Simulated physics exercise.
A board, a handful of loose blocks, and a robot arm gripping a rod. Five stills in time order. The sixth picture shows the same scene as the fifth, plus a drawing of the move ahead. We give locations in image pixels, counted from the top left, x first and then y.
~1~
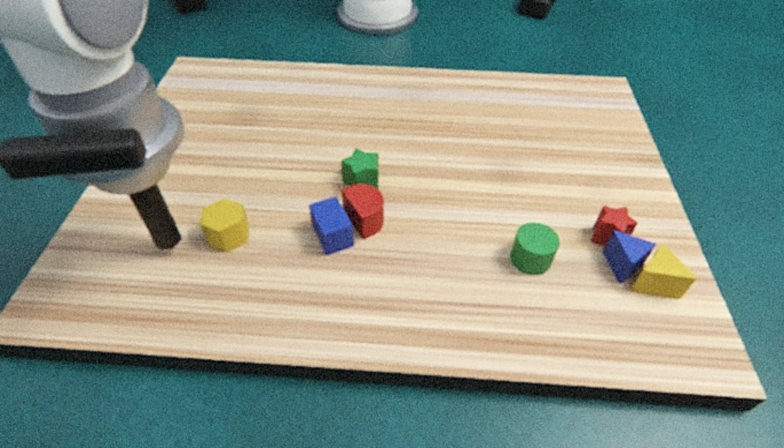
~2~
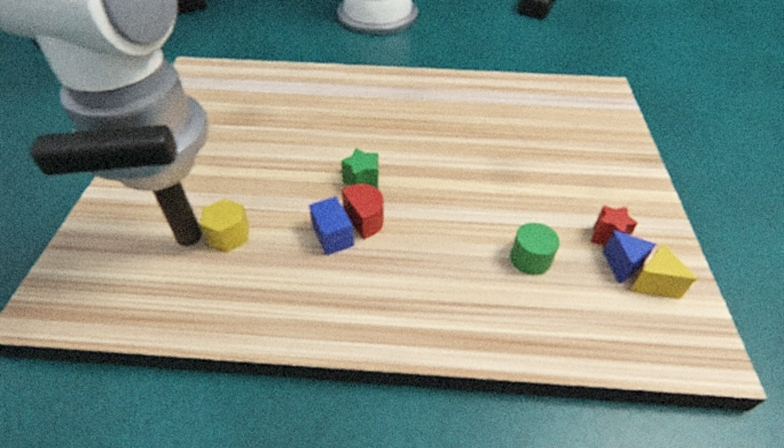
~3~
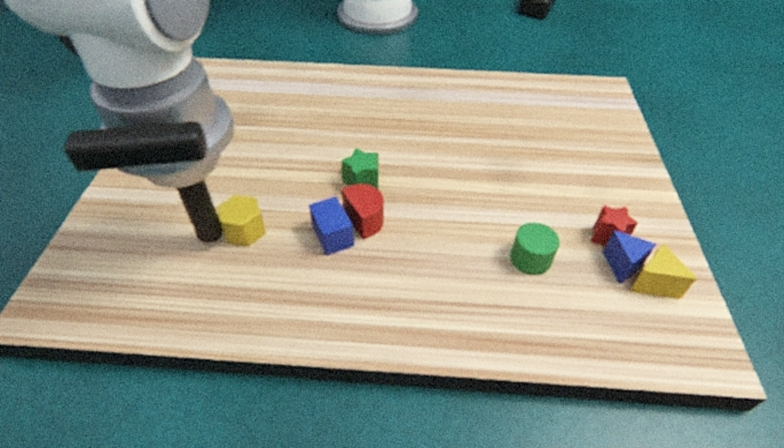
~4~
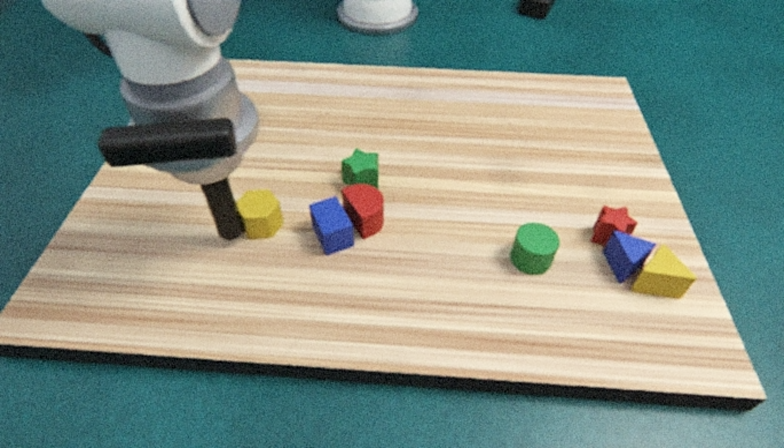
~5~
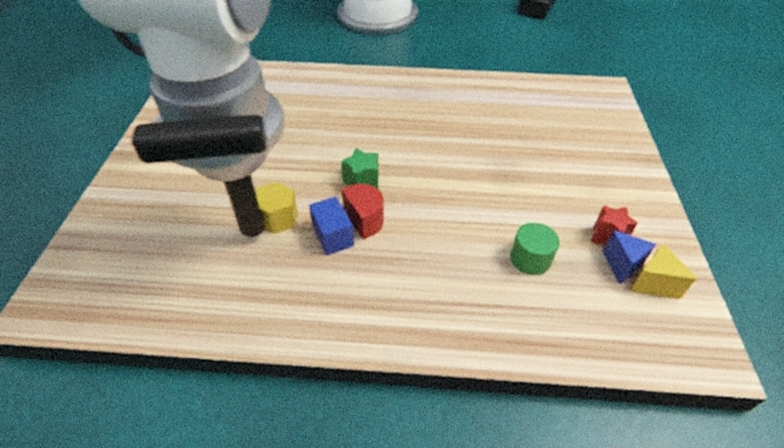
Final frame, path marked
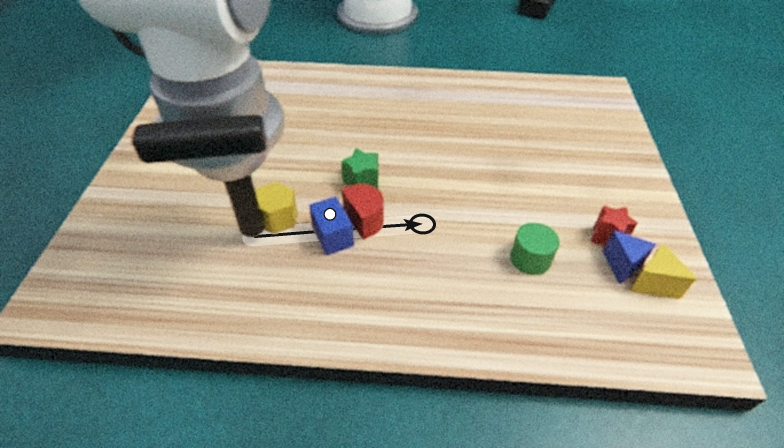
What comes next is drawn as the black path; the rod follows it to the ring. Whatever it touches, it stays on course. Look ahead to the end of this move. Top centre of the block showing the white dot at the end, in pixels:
I'd place it at (454, 200), taking the centre of its top.
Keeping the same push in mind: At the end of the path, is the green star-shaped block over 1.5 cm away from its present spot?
No - that is not the case.
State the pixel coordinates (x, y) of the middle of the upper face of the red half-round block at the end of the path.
At the end it should sit near (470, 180).
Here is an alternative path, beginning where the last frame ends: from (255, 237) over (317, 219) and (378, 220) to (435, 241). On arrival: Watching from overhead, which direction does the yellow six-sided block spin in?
It spins anti-clockwise.
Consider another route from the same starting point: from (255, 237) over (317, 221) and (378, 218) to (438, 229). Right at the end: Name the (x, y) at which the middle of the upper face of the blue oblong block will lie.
So, by the moment the path ends, you'll find the top centre of the blue oblong block at (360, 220).
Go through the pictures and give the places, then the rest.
The first frame shows tip of the rod (169, 240), middles of tops, yellow six-sided block (222, 214), blue oblong block (330, 214), green star-shaped block (362, 160), red half-round block (364, 198).
The second frame shows rod (190, 237), nothing pushed.
The third frame shows rod (211, 234), yellow six-sided block (238, 209).
The fourth frame shows rod (232, 231), yellow six-sided block (256, 203).
The fifth frame shows rod (252, 228), yellow six-sided block (273, 196), blue oblong block (330, 214), green star-shaped block (362, 160), red half-round block (364, 198).
The line goes straight from (255, 237) to (422, 224); the dot is on the blue oblong block.
The first path, step by step. One third of the way, rod (311, 223); yellow six-sided block (288, 189), turned 35° anticlockwise; blue oblong block (338, 213), turned 10° clockwise.
Two thirds of the way, rod (368, 219); yellow six-sided block (288, 189), turned 35° anticlockwise; blue oblong block (397, 206); red half-round block (420, 191).
At the end, rod (423, 215); yellow six-sided block (288, 189), turned 35° anticlockwise; blue oblong block (454, 200); green star-shaped block unmoved; red half-round block (470, 182).
